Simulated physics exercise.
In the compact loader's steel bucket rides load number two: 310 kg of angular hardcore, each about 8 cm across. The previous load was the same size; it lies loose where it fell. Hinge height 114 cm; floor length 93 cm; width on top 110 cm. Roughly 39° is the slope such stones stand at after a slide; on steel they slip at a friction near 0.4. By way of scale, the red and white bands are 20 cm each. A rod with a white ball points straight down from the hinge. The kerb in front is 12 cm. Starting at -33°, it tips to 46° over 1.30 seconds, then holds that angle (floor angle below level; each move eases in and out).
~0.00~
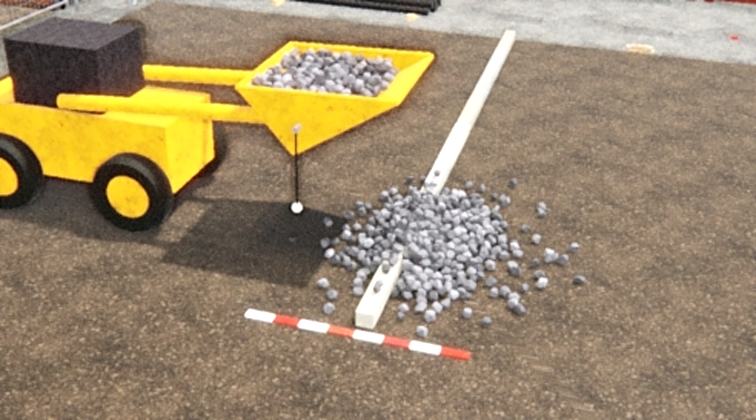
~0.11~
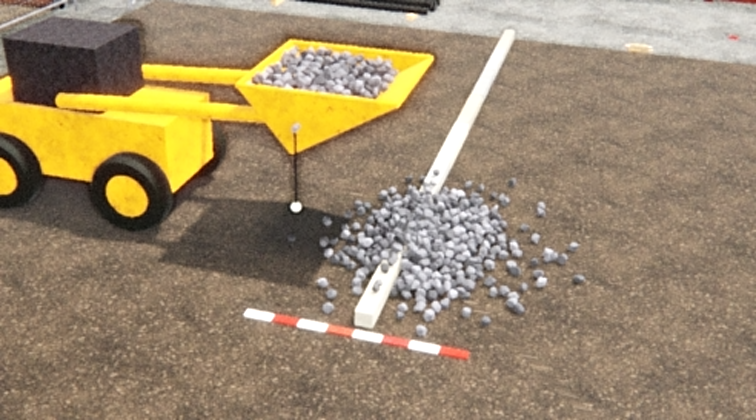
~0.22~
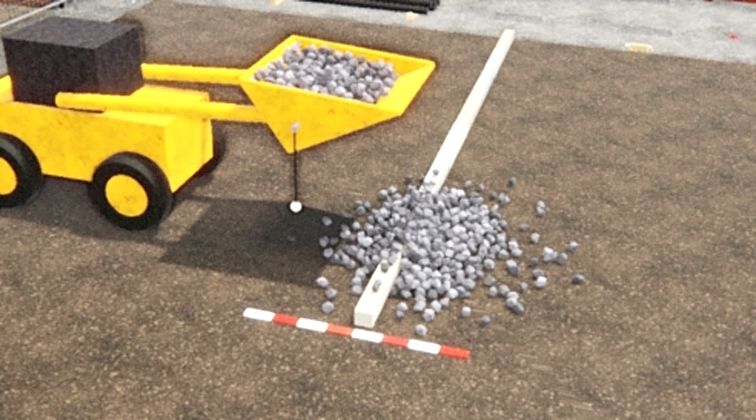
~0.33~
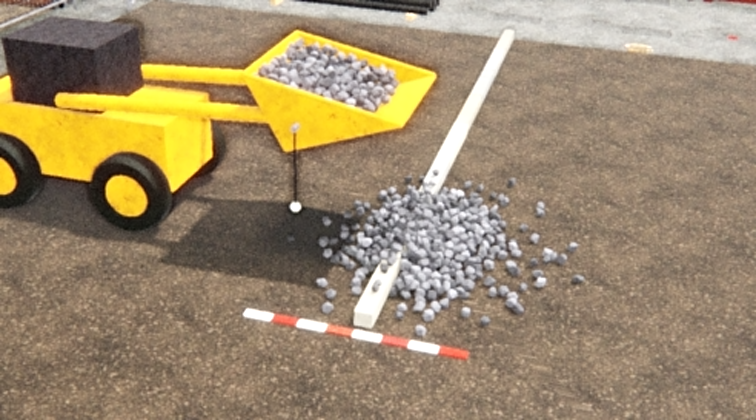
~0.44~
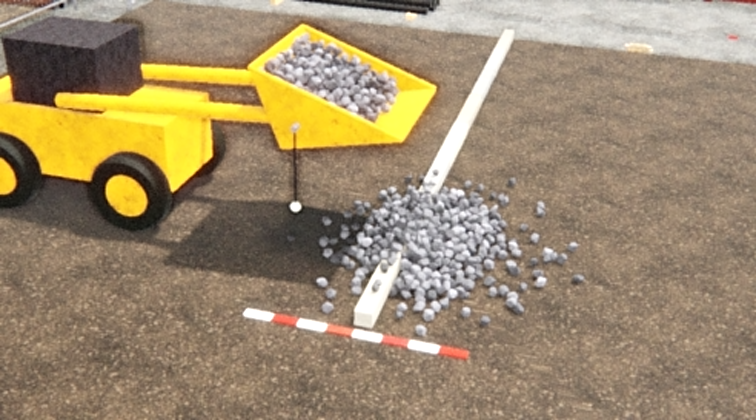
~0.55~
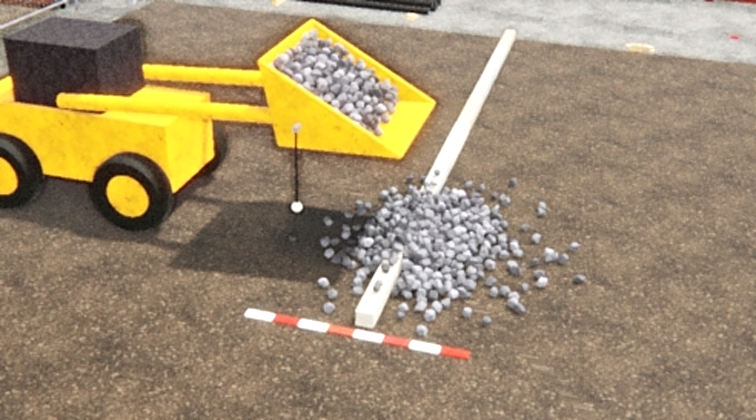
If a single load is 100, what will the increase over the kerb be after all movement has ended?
The increase will be around 36 per cent.
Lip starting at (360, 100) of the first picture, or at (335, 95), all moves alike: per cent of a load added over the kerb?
I'd guess close to 5 per cent first and close to 0 per cent second.
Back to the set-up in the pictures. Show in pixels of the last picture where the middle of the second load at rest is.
The centre sits about (398, 219).
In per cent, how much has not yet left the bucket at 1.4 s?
About 50 percent is still in there.
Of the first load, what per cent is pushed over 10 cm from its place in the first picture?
Estimate: 5 %, roughly.
After 1.0 s the floor is at 34°; in per cent of one load, 100 in the bucket, 32 on this side of the kerb, 68 over the kerb; the foremost stones are at (556, 264).
After 1.4 s the floor is at 46°; in per cent of one load, 51 in the bucket, 79 on this side of the kerb, 70 over the kerb; the foremost stones are at (556, 264).
After 1.8 s the floor is at 46°; in per cent of one load, 7 in the bucket, 94 on this side of the kerb, 99 over the kerb; the foremost stones are at (556, 264).
After 4.4 s the floor is at 46°; in per cent of one load, 0 in the bucket, 96 on this side of the kerb, 104 over the kerb; the foremost stones are at (560, 256). Net gain over the kerb, 36.
